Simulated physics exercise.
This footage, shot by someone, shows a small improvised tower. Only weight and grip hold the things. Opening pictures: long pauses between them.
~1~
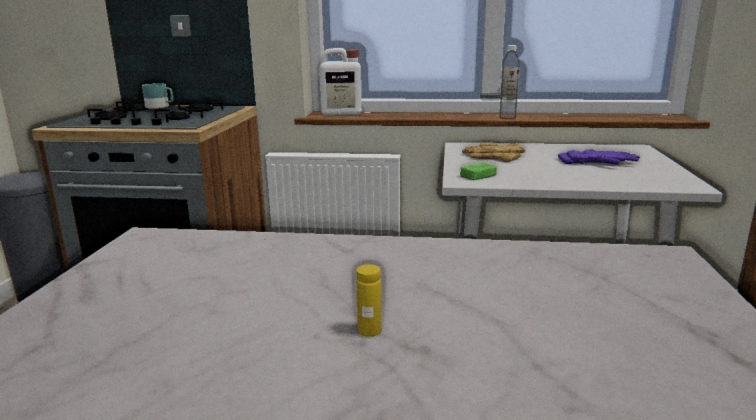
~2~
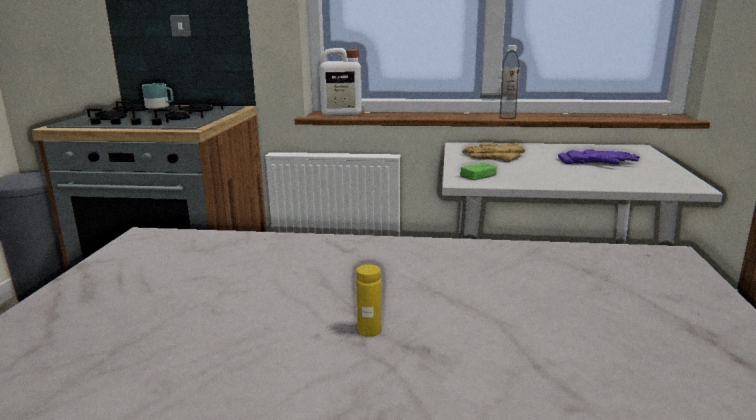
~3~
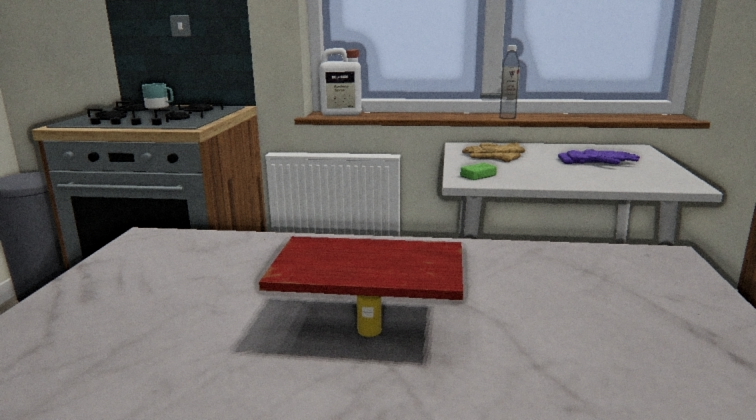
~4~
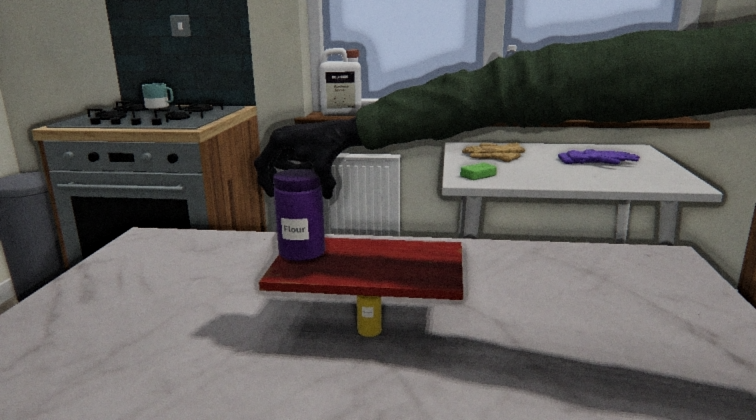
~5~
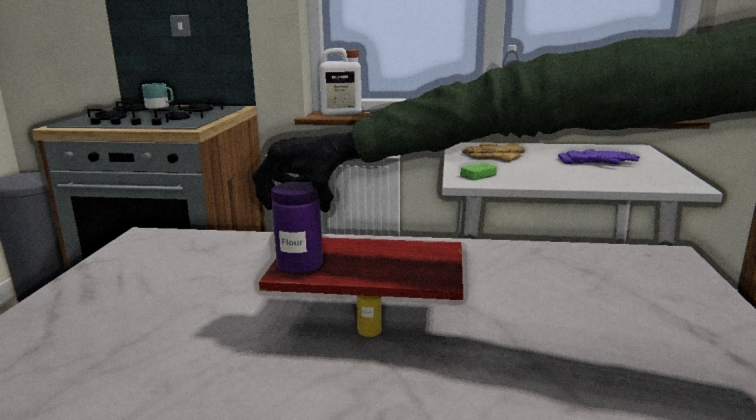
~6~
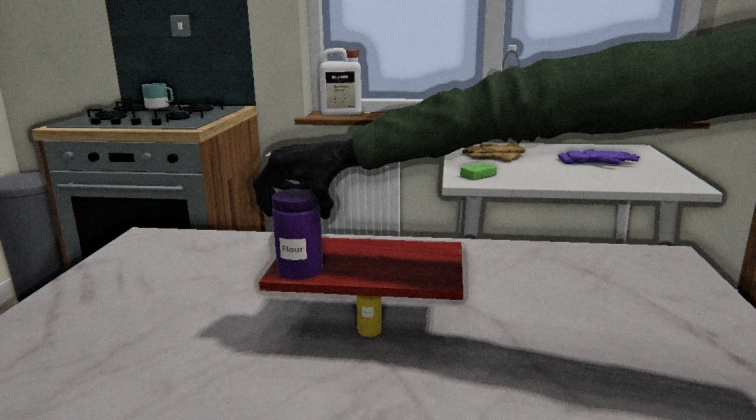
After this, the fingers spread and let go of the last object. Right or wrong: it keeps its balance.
Wrong.
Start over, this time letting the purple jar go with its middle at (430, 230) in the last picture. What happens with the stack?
Well, it crumbles then.
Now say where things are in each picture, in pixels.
In the first frame, the last thing is not in view yet.
In the second frame, the last thing is not in view yet.
In the third frame, the last thing is not in view yet; red board (368, 265).
The fourth frame shows on its way; purple jar (300, 214); red board (368, 265).
The fifth frame shows on its way; purple jar (297, 226); red board (368, 265).
The sixth frame shows set down, still held; purple jar (298, 233); red board (368, 265).
Then, 0.50 s later than the last frame, red board and purple jar now fallen; yellow shaker tilted by 42°.
Then, 0.60 s later than the last frame, yellow shaker now fallen.
When it is over, fallen, red board, yellow shaker and purple jar. The stack loses its balance.
